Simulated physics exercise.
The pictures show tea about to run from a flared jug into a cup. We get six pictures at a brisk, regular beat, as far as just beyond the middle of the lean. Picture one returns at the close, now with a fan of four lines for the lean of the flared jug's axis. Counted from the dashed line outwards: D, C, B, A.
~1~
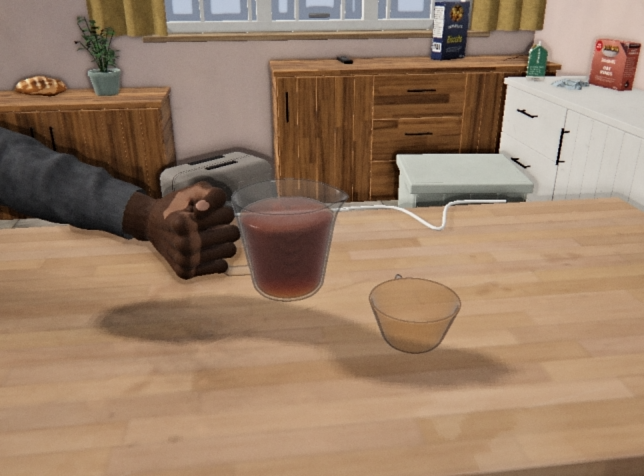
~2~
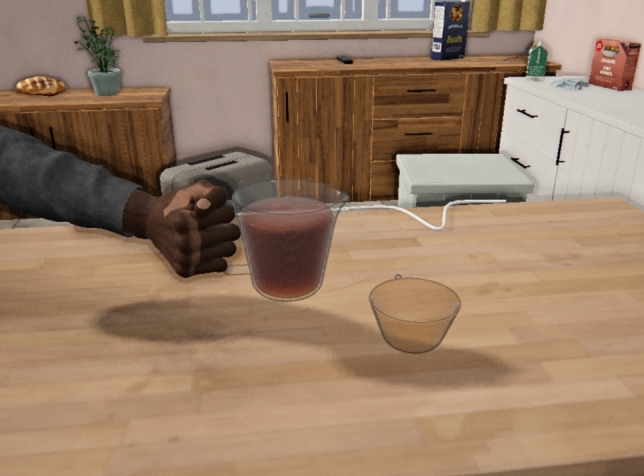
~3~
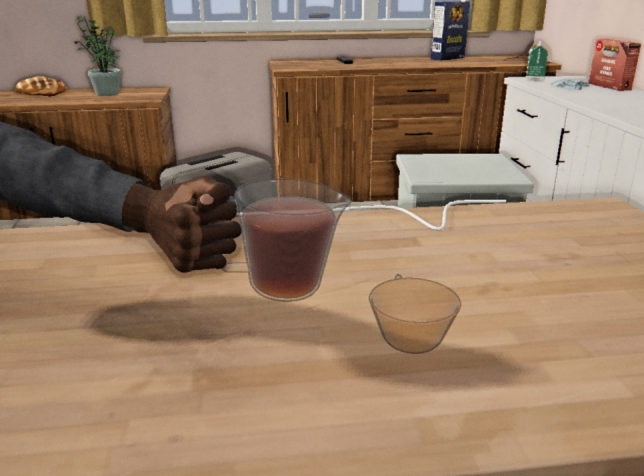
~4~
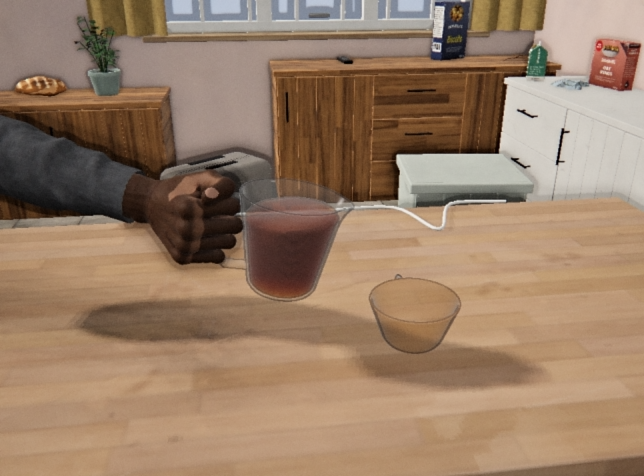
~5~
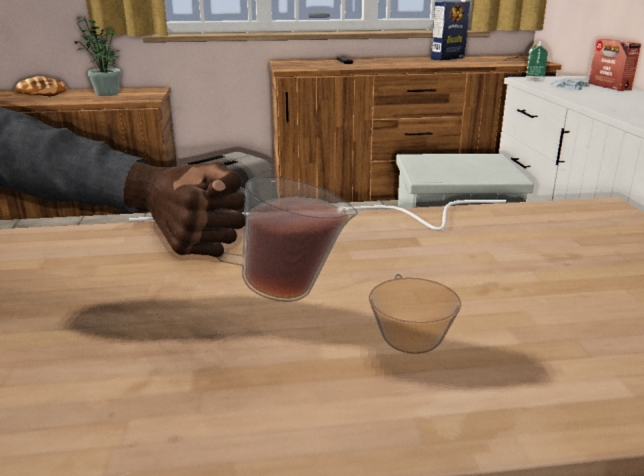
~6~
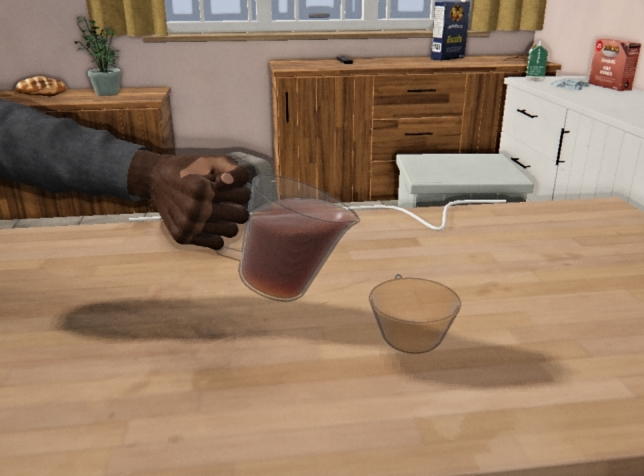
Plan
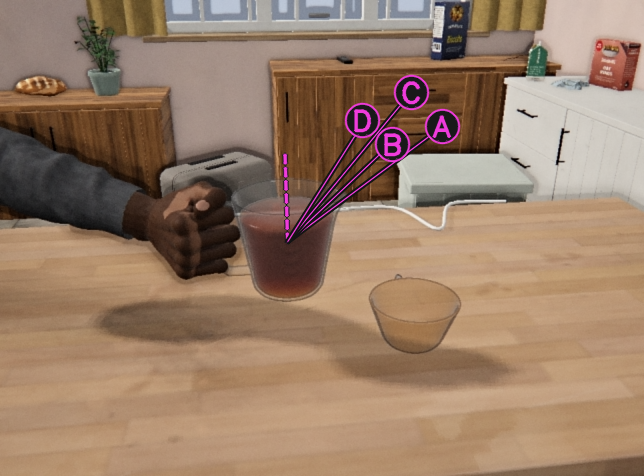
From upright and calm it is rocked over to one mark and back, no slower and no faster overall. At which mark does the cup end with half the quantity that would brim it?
Use line B.
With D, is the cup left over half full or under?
Under.
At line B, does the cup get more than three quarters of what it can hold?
No.
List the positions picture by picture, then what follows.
Upright, lip at (346, 195); rim of the cup round (415, 298); nothing has left yet.
Upright, lip at (347, 196); nothing has left yet.
Tipped about 4°, lip at (349, 199); nothing has left yet.
Tipped about 9°, lip at (352, 204); nothing has left yet.
Tipped about 15°, lip at (356, 211); nothing has left yet.
Tipped about 21°, lip at (358, 218); nothing has left yet.
On the marked copy, A at (428, 136); B at (378, 155); C at (400, 105); D at (354, 136).
For line A, the cup ends with about 68 % of what it can hold; 5 % of the tea is spilt.
For line B, the cup ends with about 53 % of what it can hold.
For line C, the cup ends with about 36 % of what it can hold.
For line D, the cup ends with about 20 % of what it can hold.
